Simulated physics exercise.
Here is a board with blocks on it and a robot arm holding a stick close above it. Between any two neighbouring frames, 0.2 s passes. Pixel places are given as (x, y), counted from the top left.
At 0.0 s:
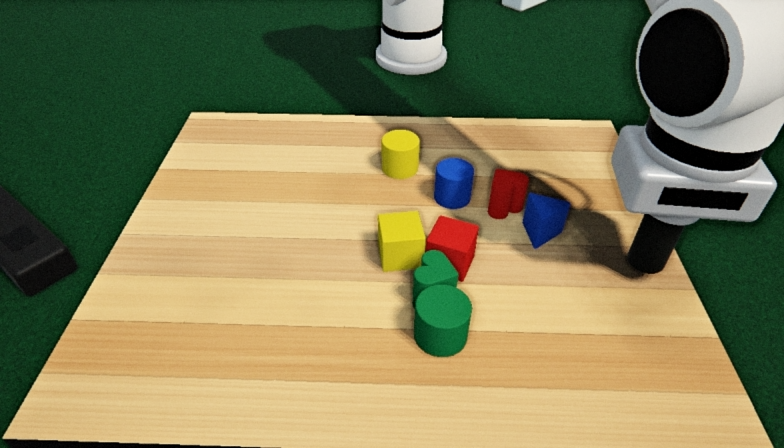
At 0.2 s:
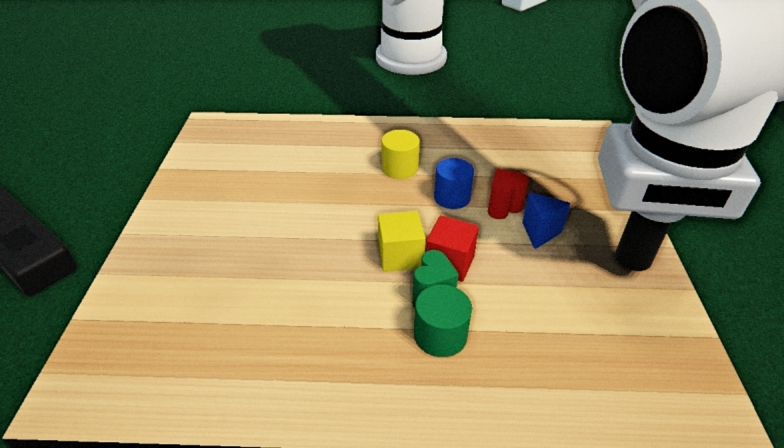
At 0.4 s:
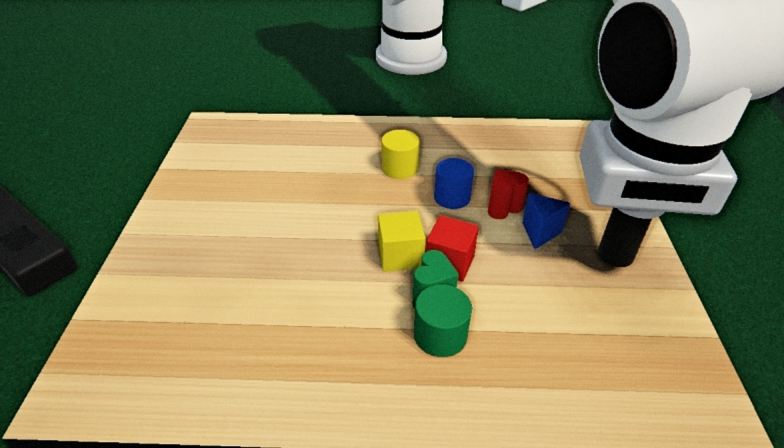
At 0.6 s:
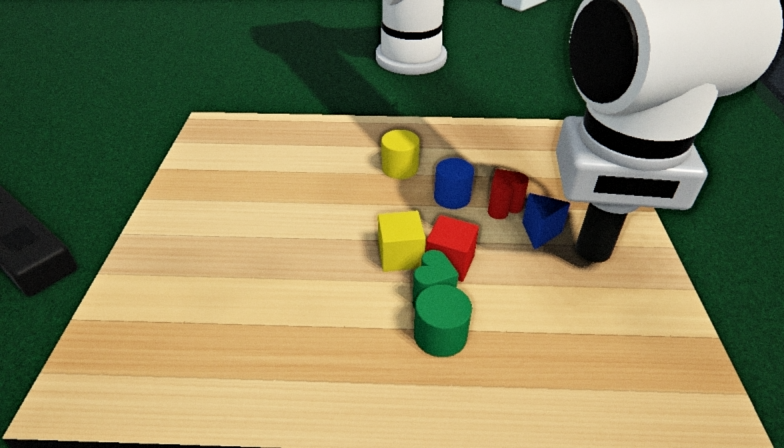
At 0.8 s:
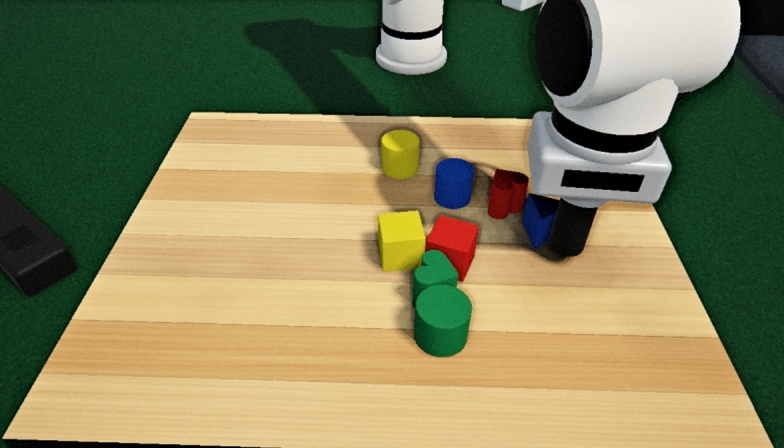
A white robot arm holding a black stick moved steadily left over the right side of a wooden board, coming up close to the blue block, while the colorful blocks all stayed put.
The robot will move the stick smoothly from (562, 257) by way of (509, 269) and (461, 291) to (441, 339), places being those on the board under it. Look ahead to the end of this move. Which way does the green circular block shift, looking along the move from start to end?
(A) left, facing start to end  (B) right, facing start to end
Answer: A.
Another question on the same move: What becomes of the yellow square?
It shifts position.
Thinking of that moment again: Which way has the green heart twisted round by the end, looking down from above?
Overhead view: Clockwise.
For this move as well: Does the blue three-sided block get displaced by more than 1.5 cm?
I'd say no.
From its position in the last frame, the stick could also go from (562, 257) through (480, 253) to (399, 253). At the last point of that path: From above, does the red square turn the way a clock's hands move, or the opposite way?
It turns round anticlockwise.
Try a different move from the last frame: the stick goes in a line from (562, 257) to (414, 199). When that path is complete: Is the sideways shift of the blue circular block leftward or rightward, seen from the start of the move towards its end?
Heads right.
On the path given first. One third of the way, stick at (512, 257); nothing pushed yet.
Two thirds of the way, stick at (462, 280); yellow square at (391, 222), turned 15° clockwise; green heart at (429, 269); red square at (438, 235).
At the end, stick at (443, 327); yellow square at (391, 222), turned 15° clockwise; green heart at (413, 274), turned 35° clockwise; green circular block at (427, 347); red square at (438, 235); blue three-sided block not moved.
